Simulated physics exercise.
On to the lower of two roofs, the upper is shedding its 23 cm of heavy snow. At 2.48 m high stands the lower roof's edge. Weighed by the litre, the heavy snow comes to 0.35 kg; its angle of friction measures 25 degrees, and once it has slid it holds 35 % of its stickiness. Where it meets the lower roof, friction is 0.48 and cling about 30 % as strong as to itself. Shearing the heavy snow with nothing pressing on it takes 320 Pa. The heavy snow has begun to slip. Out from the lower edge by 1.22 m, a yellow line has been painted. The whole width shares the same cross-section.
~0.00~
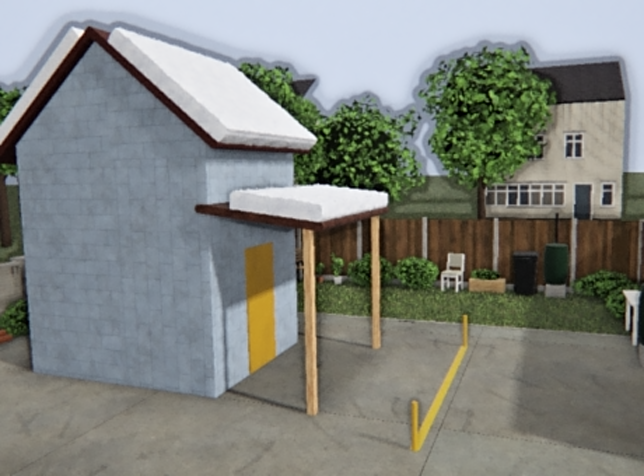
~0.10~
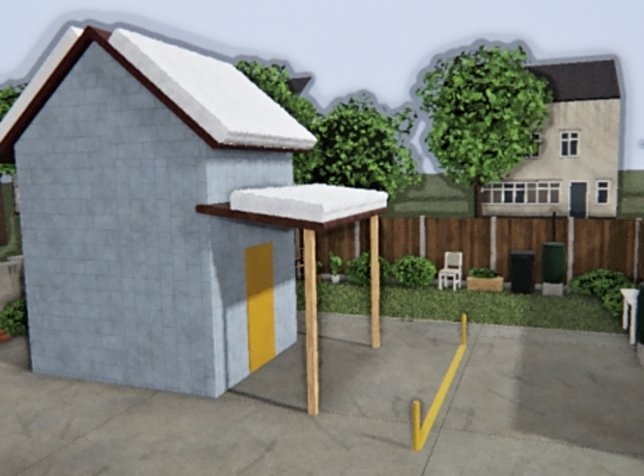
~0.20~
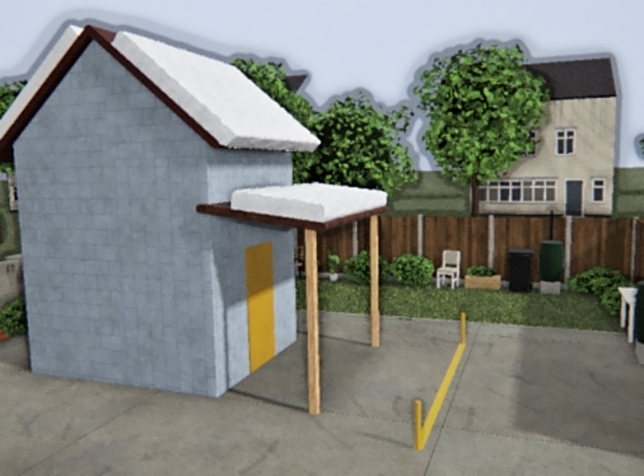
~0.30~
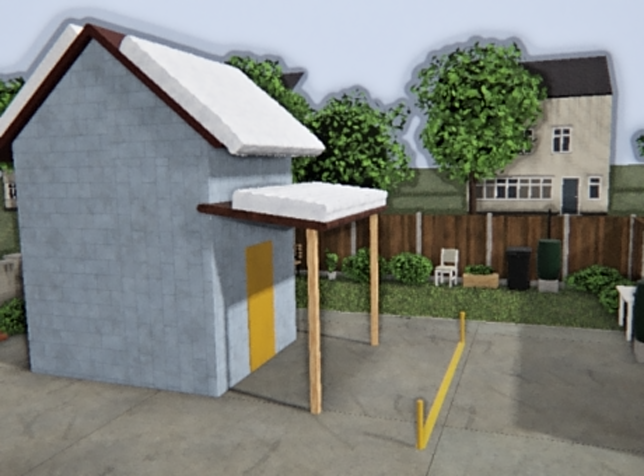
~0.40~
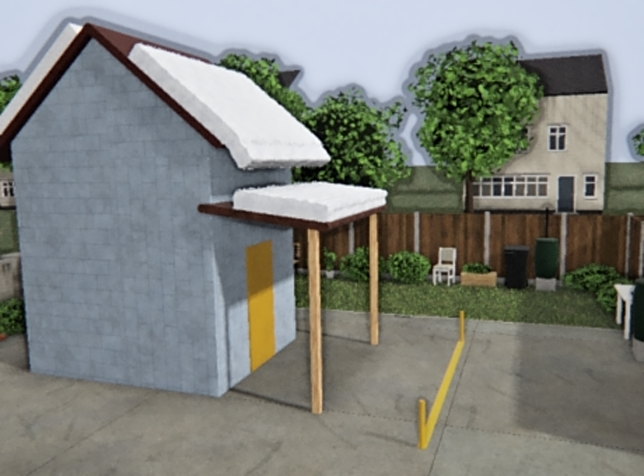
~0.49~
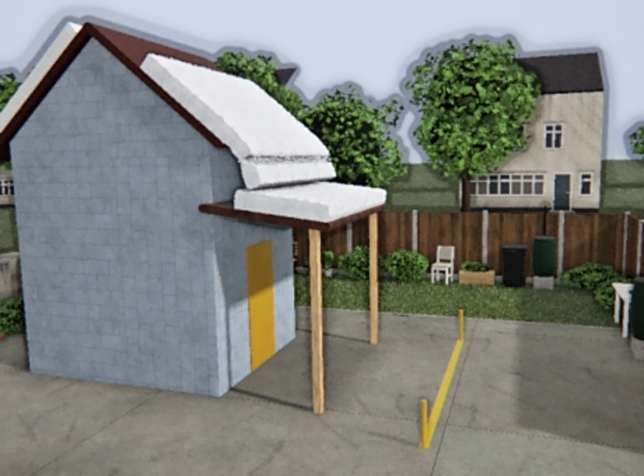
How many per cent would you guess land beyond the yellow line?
I would say 38 percent.
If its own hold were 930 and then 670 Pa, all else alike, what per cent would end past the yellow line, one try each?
First try roughly 10 per cent, second try roughly 20 per cent.
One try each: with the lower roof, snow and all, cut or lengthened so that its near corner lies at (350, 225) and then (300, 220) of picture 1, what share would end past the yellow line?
Roughly 25 % and then 45 %.
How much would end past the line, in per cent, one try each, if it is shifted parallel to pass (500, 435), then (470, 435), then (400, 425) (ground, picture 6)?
Respectively about 20 in a hundred, 25 in a hundred and 45 in a hundred.
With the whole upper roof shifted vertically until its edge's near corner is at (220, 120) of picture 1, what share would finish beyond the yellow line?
That would come to around 50 %.
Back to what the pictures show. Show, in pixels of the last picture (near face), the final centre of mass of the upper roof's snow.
Near face, approx. (410, 339).
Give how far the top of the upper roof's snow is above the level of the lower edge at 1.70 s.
It sits some 0.4 m above the lower edge at that time.
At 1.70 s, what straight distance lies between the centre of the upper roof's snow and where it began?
4.0 m.
By 1.05 s, none is below the lower edge and 0 % is past the line.
By 1.70 s, 53 % is below the lower edge and 28 % is past the line.
By 2.35 s, 56 % is below the lower edge and 38 % is past the line.
By 3.00 s, 56 % is below the lower edge and 38 % is past the line.
By 3.10 s, at the end, 56 % is below the lower edge and 38 % is past the line.
